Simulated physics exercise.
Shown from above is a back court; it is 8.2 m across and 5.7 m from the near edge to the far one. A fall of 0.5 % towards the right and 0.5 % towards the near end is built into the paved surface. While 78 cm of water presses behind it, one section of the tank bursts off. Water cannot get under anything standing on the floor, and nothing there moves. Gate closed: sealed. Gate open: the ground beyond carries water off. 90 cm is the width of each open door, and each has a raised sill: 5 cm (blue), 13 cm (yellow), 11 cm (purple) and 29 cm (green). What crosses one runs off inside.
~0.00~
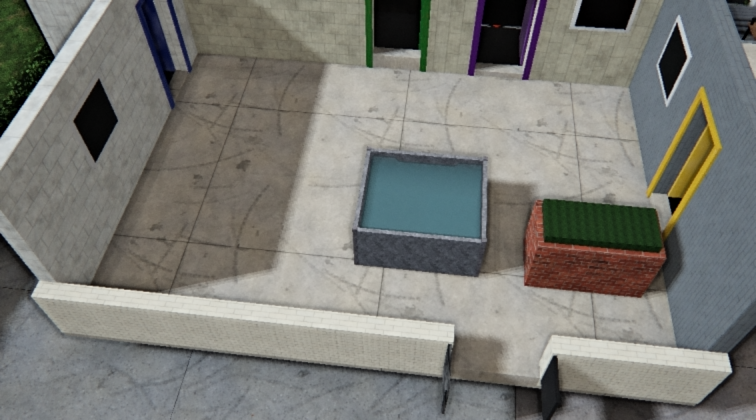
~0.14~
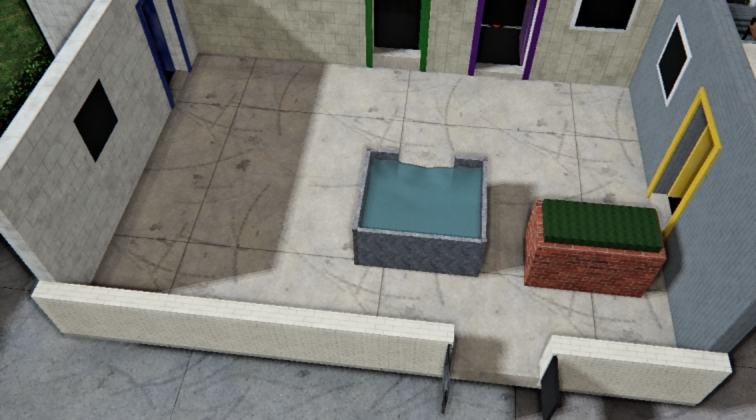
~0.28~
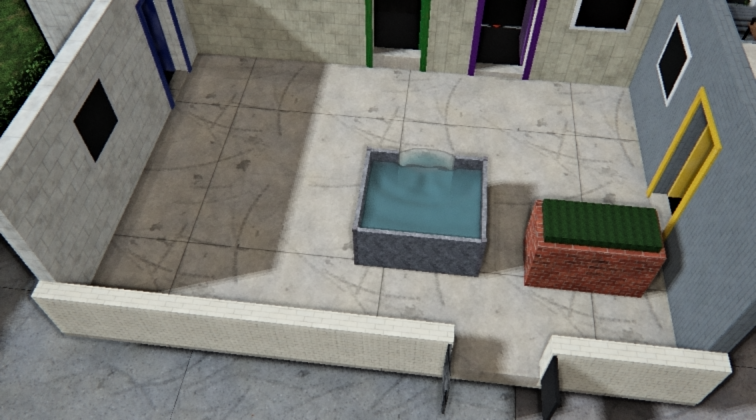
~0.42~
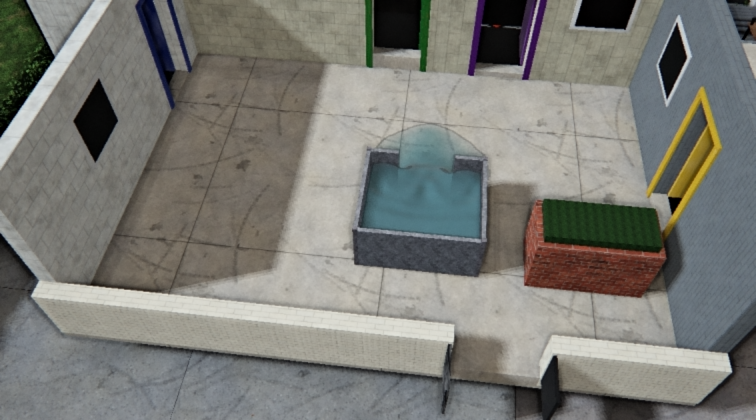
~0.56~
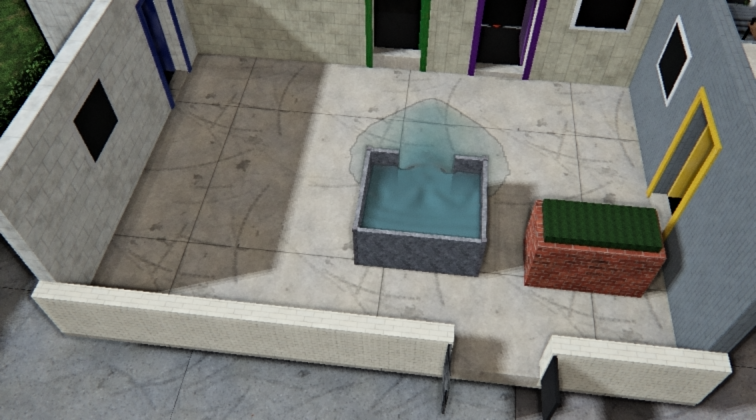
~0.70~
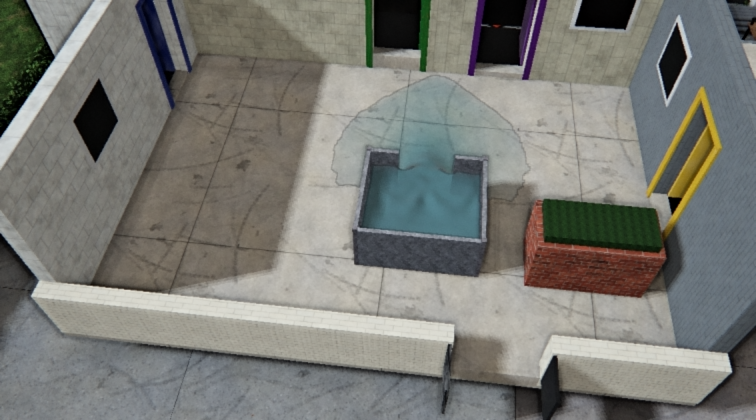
A walled paved yard held a square stone tank of still water beside a brick planter, until a gap opened in the tank's far side and water poured out, fanning across the paving behind it.
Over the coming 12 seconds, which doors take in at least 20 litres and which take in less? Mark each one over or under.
Blue door - over; yellow door - under; purple door - over; green door - under.
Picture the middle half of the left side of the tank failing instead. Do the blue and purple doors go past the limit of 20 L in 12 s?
Lab note: Vs limit, blue door limit exceeded; purple door inside limit.
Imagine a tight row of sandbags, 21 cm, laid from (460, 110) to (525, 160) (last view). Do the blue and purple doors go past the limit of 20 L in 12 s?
Note - blue: Limit exceeded; purple: Limit held.
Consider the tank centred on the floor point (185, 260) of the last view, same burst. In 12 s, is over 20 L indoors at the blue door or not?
Then blue overshoots.
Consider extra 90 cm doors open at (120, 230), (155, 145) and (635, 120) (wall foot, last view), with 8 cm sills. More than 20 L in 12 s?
Check each in turn: The first fails, the second fails, the third succeeds.
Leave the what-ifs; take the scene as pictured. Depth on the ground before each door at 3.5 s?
You'd get blue at 14 cm, yellow at 2 cm, purple at 15 cm, and green at 16 cm.
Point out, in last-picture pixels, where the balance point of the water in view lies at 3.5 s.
About (422, 143).
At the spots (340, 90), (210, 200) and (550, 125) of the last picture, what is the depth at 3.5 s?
Spot one 10 cm, spot two 0 cm, spot three 2 cm.
After 1.4 s water covers 25 % of the floor and is deepest (36 cm) near (427, 184); blue door not reached, yellow door not reached, purple door 23 cm at the sill, 10 L in, green door 27 cm at the sill, 0 L in.
After 2.2 s water covers 30 % of the floor and is deepest (26 cm) near (418, 80); blue door not reached, yellow door not reached, purple door 21 cm at the sill, 48 L in, green door 22 cm at the sill, 0 L in.
After 3.5 s water covers 40 % of the floor and is deepest (20 cm) near (613, 96); blue door 14 cm at the sill, 12 L in, yellow door 2 cm at the sill, 0 L in, purple door 15 cm at the sill, 73 L in, green door 16 cm at the sill, 0 L in.
After 7.0 s water covers 75 % of the floor and is deepest (12 cm) near (672, 375); blue door 7 cm at the sill, 73 L in, yellow door 5 cm at the sill, 0 L in, purple door 6 cm at the sill, 80 L in, green door 7 cm at the sill, 0 L in.
After 12.0 s water covers 95 % of the floor and is deepest (9 cm) near (672, 375); blue door 2 cm at the sill, 77 L in, yellow door 7 cm at the sill, 0 L in, purple door 4 cm at the sill, 80 L in, green door 3 cm at the sill, 0 L in.
